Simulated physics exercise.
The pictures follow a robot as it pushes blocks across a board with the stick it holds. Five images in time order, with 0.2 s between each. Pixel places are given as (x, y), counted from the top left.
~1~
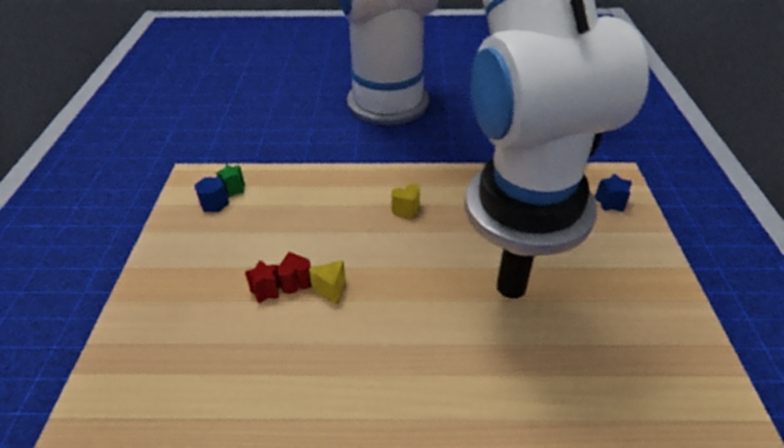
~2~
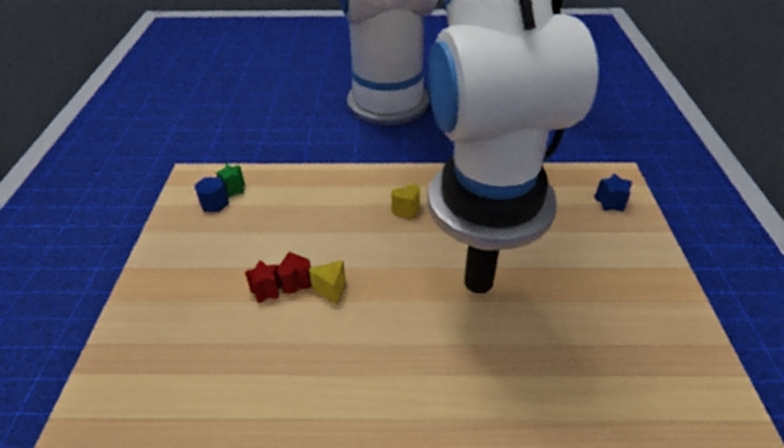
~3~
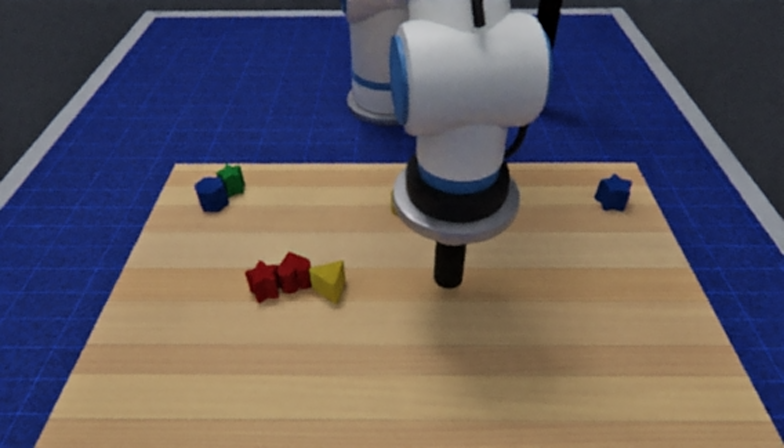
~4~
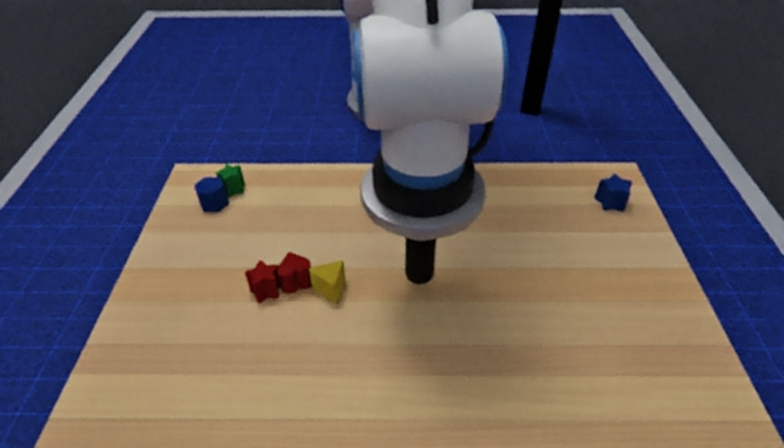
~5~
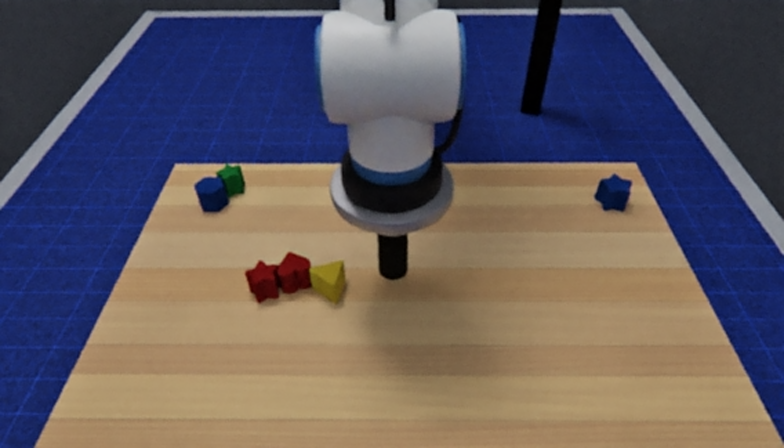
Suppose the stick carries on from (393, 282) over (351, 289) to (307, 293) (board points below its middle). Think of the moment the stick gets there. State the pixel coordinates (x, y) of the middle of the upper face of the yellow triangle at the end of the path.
Final place: (277, 276).
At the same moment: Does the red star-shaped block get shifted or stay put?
Once the path is done, it is somewhere new.
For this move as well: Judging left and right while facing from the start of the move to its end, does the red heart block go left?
No, that is not what happens.
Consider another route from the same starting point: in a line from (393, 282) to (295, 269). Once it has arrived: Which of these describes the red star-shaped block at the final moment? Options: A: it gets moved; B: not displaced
Correct choice: A.
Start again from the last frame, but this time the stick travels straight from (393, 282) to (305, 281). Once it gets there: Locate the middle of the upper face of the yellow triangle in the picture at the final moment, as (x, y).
The yellow triangle ends near (295, 284).
What follows on the original path. Halfway along, stick at (349, 277); yellow triangle at (322, 271).
At the end, stick at (305, 281); red star-shaped block at (251, 268), turned 30° anticlockwise; red heart block at (281, 256); yellow triangle at (277, 276).
